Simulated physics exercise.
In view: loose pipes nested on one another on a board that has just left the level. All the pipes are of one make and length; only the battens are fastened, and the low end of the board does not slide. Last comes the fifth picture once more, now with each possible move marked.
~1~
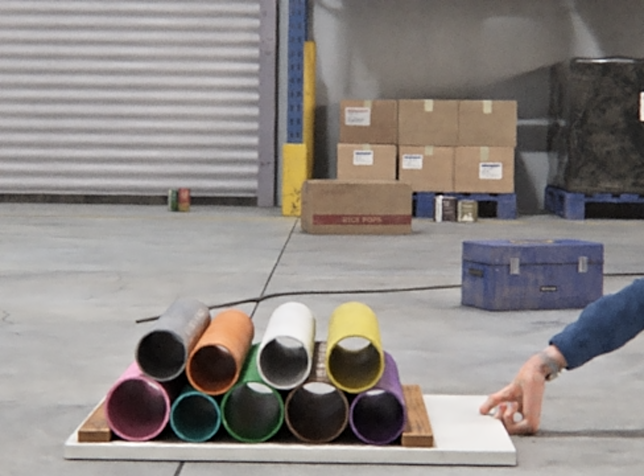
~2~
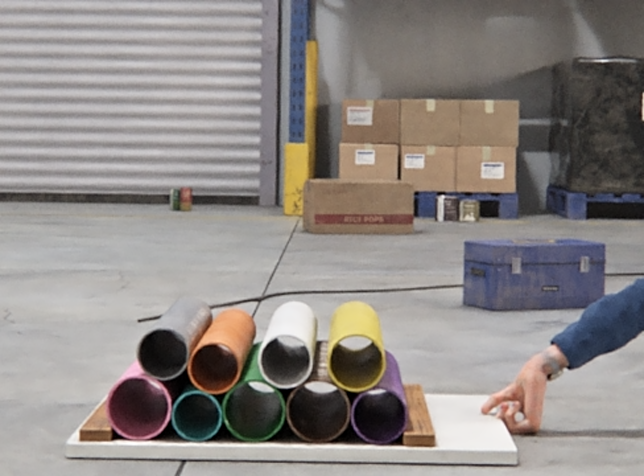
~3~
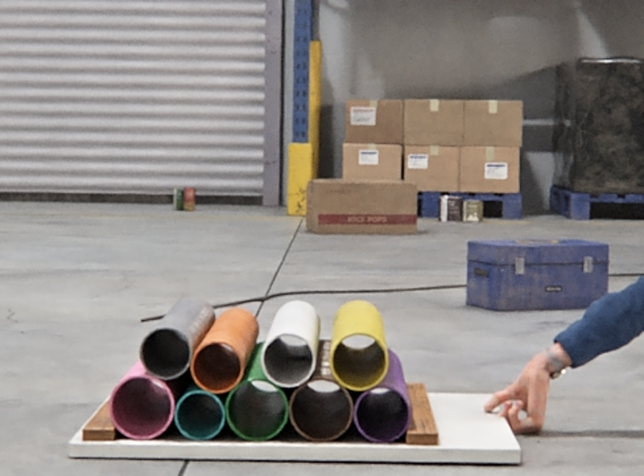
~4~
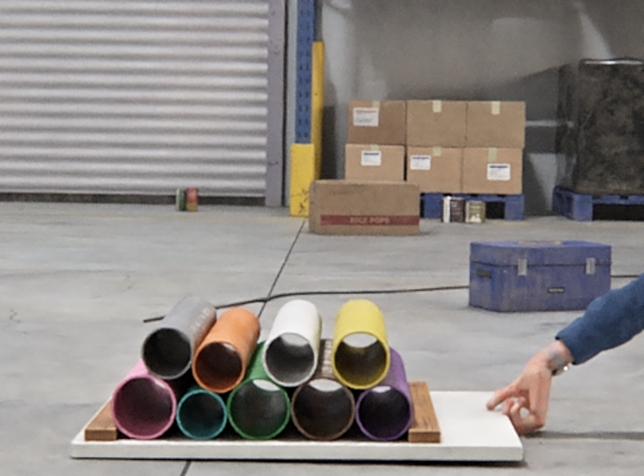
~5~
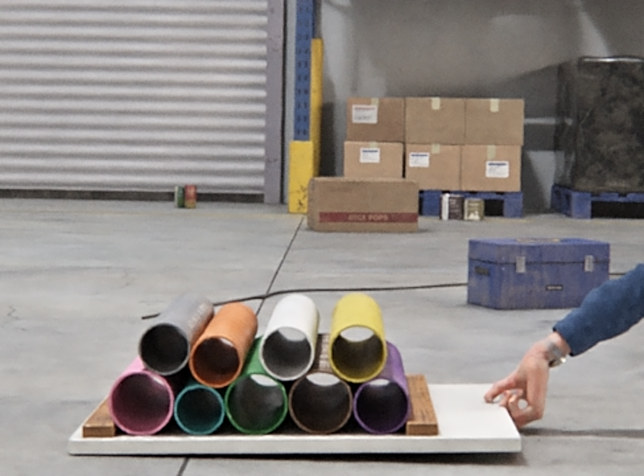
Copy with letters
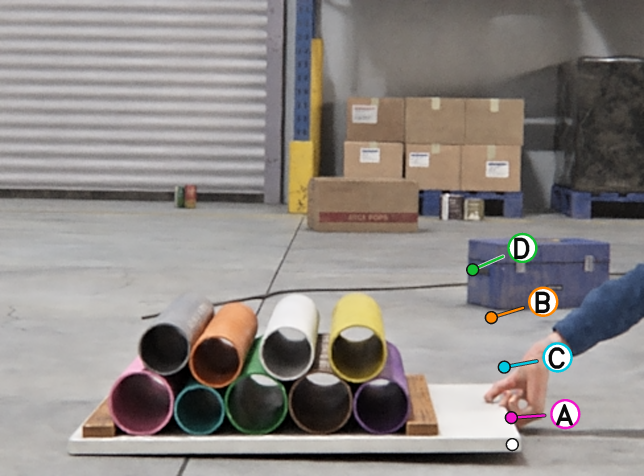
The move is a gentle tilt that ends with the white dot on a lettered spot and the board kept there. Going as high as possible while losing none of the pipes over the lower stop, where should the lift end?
It can be raised to B.
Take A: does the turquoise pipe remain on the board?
The turquoise pipe: Yes.
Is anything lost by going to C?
No.
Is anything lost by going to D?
At D: Yes.
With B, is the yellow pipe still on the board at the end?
The yellow pipe: Yes.
On the marked copy, A at (511, 418); B at (491, 317); C at (504, 367); D at (473, 270); the white dot at (512, 445).
Taking B. A third of the way, board at 13°.
Two thirds of the way, board at 18°.
When it is over, board at 18°, none over the low batten.
As for the rest, A none over the low batten; C none over the low batten; D one over the low batten (grey).
